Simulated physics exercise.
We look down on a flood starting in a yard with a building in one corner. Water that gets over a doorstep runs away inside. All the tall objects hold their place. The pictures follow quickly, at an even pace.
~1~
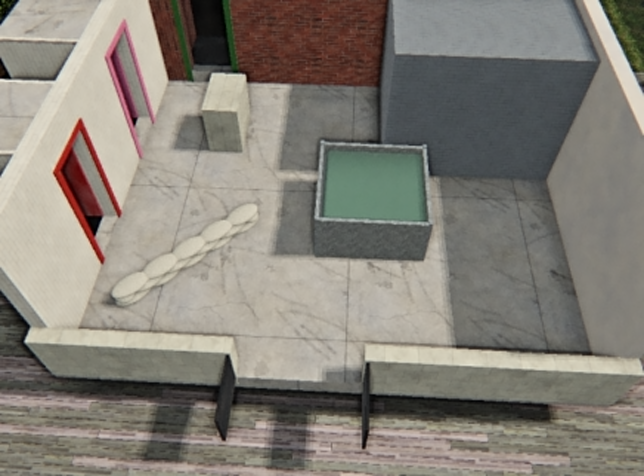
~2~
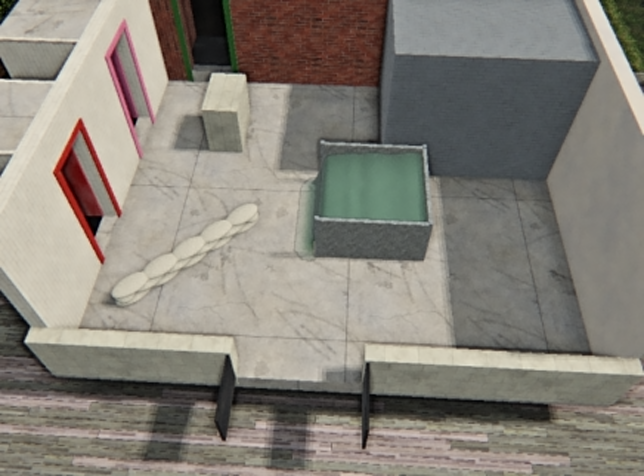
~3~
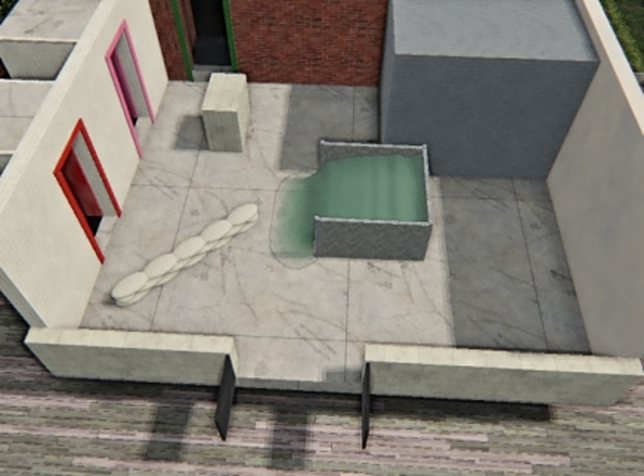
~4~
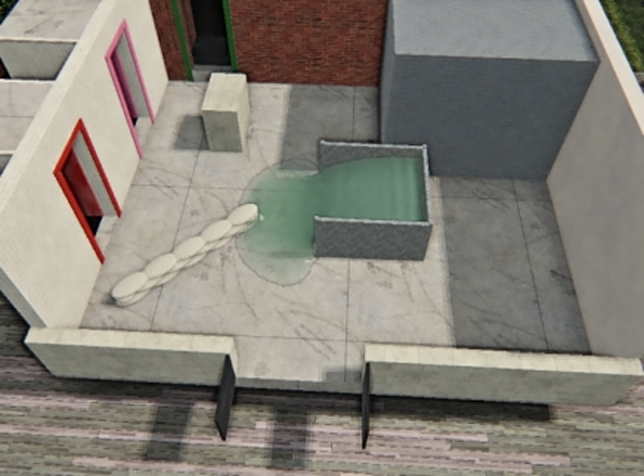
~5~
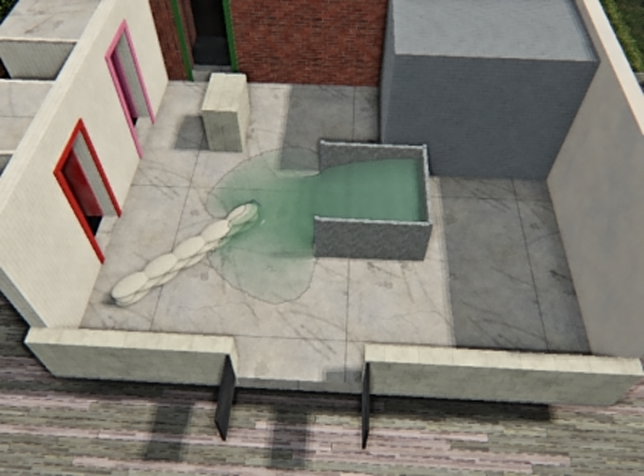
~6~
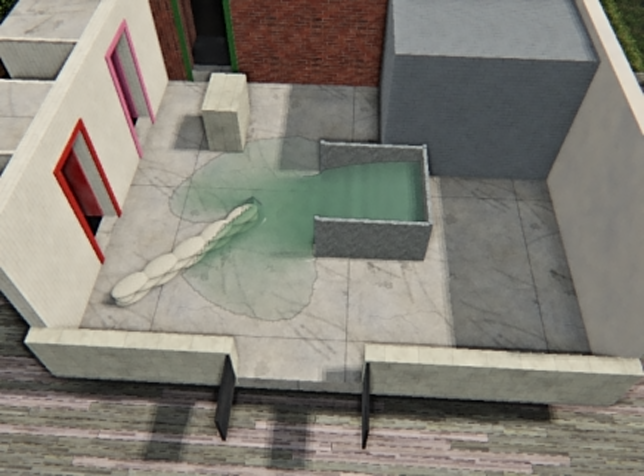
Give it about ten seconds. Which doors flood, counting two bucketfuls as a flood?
In the end: The pink door takes more than that; the red door takes more than that; the green door stays under that.
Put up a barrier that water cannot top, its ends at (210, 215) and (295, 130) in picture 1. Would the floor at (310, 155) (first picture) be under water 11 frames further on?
Answer: Wet.
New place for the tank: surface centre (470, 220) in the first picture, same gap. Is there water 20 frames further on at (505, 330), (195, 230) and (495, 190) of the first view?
One after the other: Not flooded, flooded, free of water.
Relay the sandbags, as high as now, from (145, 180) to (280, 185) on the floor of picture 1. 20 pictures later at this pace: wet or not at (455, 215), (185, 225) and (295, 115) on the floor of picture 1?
One after the other: Free of water, covered, covered.
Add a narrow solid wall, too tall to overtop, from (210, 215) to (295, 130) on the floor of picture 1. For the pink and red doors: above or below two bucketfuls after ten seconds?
My reading: Pink lets less in, red lets more in.
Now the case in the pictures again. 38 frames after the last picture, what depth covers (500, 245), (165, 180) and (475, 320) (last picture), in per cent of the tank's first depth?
In that order: 0, 8 and 2 per cent.
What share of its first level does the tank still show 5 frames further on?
Roughly 38 per cent.
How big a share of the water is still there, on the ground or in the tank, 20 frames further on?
Near 94 in a hundred.
A moment on, water covers 35 % of the floor; the pink door wet at the sill, nothing in, the red door wet at the sill, nothing in, the green door not reached.
Next, water covers 40 % of the floor; the pink door over two buckets in, the red door under two buckets in, the green door not reached.
Then, water covers 55 % of the floor; the pink door over two buckets in, the red door over two buckets in, the green door wet at the sill, nothing in.
Later, water covers 75 % of the floor; the pink door over two buckets in, the red door far over two buckets in, the green door wet at the sill, nothing in.
In the end, water covers 90 % of the floor; the pink door over two buckets in, the red door far over two buckets in, the green door wet at the sill, nothing in.
